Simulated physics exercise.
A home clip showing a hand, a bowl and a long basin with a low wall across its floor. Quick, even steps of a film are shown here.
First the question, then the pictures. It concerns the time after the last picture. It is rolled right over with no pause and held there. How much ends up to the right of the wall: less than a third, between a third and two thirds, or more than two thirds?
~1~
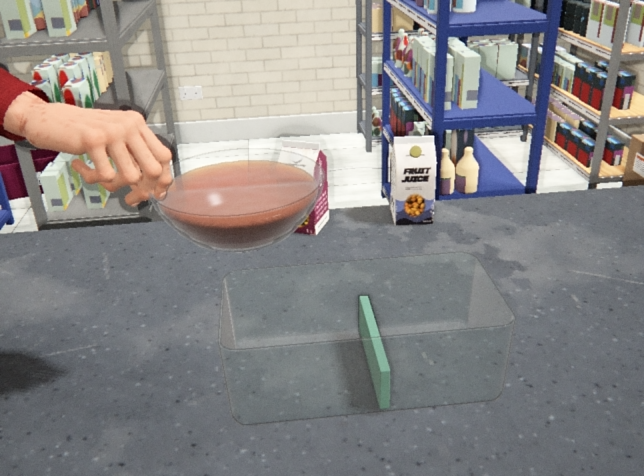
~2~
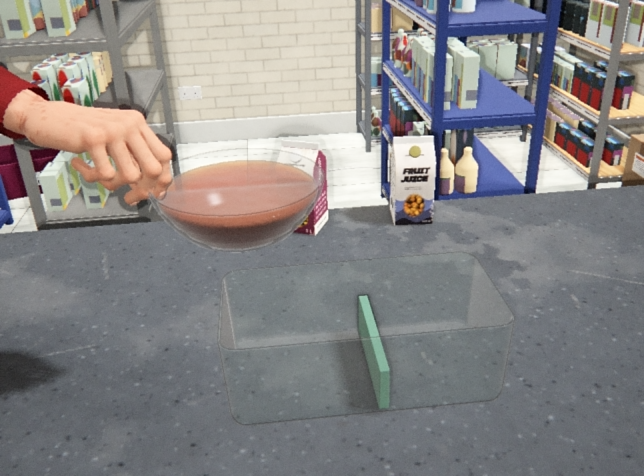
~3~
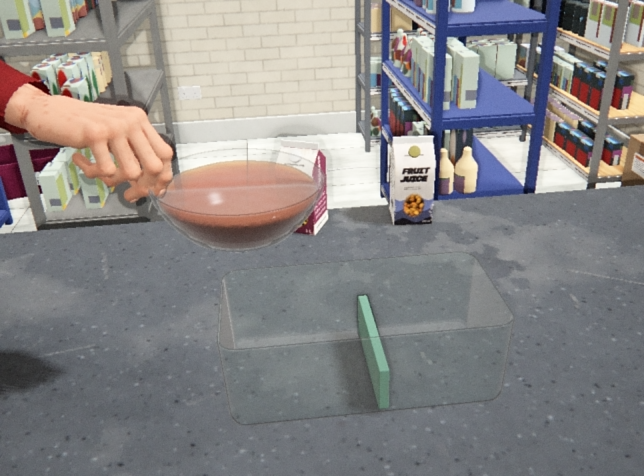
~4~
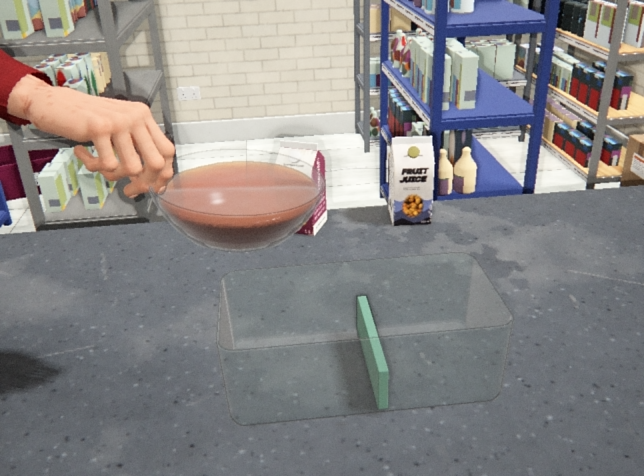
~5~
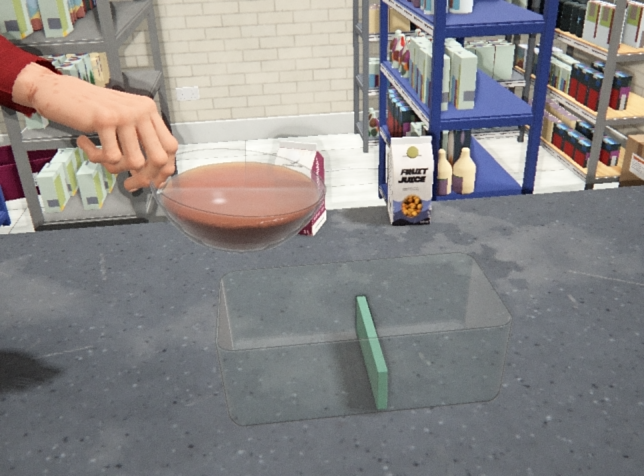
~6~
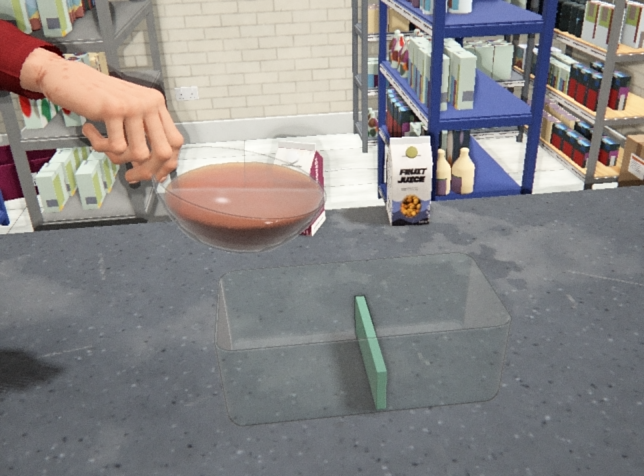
Middle band.
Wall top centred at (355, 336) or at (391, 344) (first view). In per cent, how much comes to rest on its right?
75 per cent, then 35 per cent, roughly.
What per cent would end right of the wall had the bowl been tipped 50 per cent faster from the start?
Roughly 40 in a hundred.
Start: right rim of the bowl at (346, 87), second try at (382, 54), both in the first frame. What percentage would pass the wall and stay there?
85 % and 80 %.
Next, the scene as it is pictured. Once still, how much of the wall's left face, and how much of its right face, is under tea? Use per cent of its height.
Left: 30 %. Right: 40 %.
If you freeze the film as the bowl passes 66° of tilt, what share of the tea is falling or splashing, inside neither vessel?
About 35 per cent.
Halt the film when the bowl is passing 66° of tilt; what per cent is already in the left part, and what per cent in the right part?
The left part holds close to 5 per cent, the right part close to 30.
A moment on, the bowl is tipped part way and 29 per cent is still to pour, 6 is left of the wall and 28 right of it.
Next, the bowl is tipped on its side and 0 per cent is still to pour, 44 is left of the wall and 53 right of it.
Then the bowl is tipped on its side and 0 per cent is still to pour, 46 is left of the wall and 53 right of it.
Later the bowl is tipped on its side and 0 per cent is still to pour, 46 is left of the wall and 53 right of it.
In the end 46 per cent lies left of the wall, 53 right of it and 1 outside.
